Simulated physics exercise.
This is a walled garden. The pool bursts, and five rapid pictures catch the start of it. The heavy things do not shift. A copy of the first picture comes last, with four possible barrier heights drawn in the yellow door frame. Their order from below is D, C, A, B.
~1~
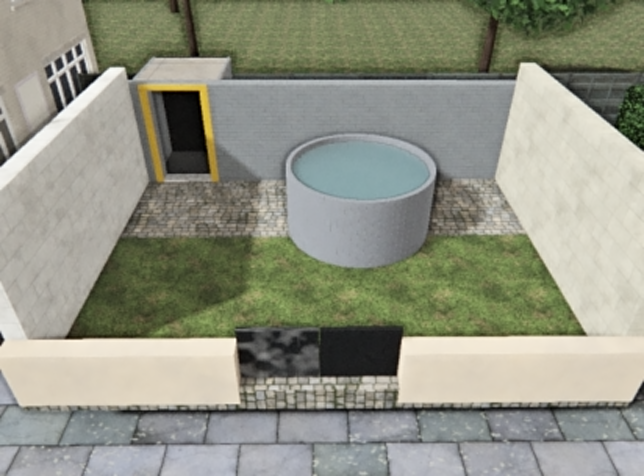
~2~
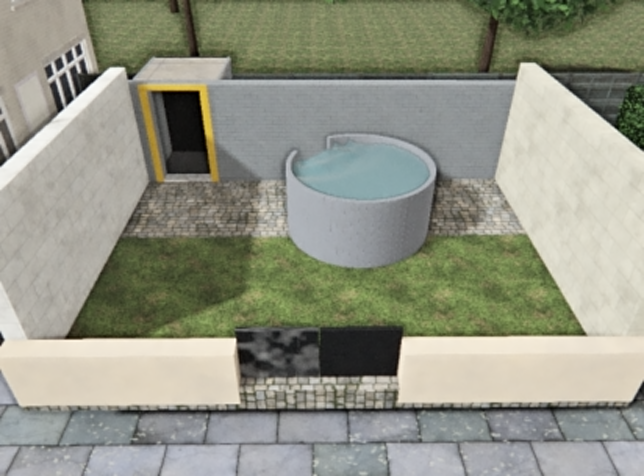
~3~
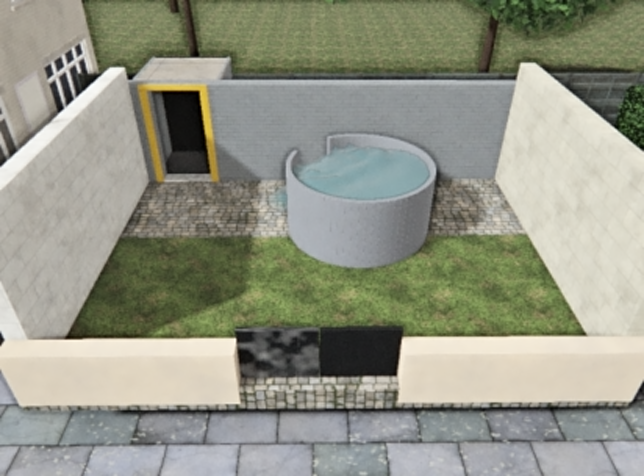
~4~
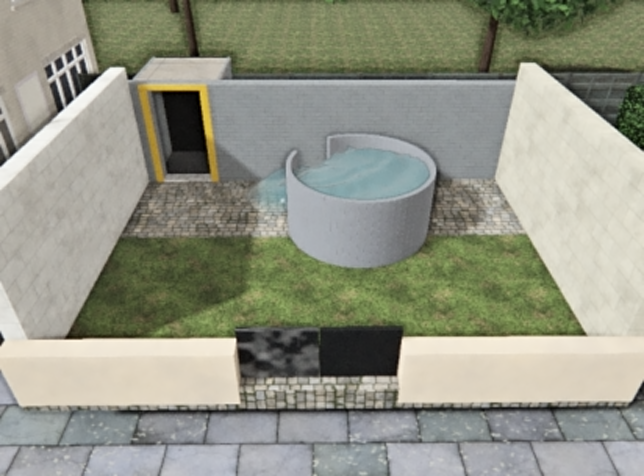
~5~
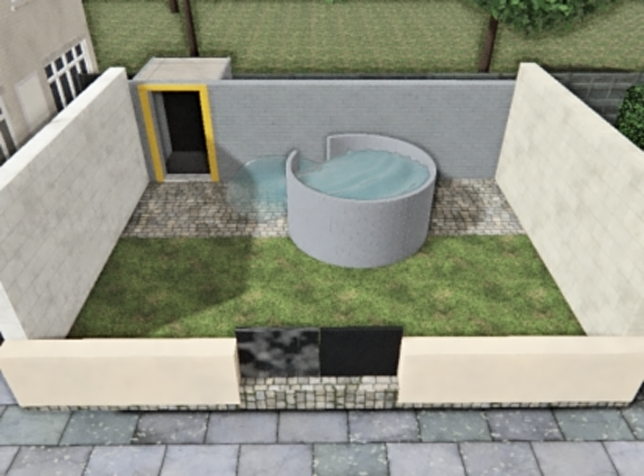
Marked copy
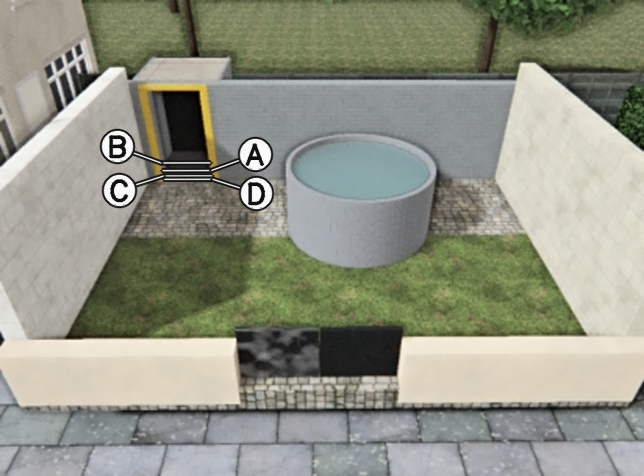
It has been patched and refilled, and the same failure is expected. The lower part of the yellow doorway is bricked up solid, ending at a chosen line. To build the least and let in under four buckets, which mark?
Take B.
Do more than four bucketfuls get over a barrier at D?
Yes.
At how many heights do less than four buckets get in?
One of them.
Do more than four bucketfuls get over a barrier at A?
Yes, that goes wrong.
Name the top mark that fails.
The answer is A.
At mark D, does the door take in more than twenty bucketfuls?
Yes, it does.
On the marked copy, A at (186, 170); B at (185, 162); C at (187, 175); D at (188, 179); from the bottom up D, C, A, B.
With A, about 10 bucketfuls get in.
With B, a bucket or two gets in.
With C, dozens of bucketfuls pour in.
With D, dozens of bucketfuls pour in.
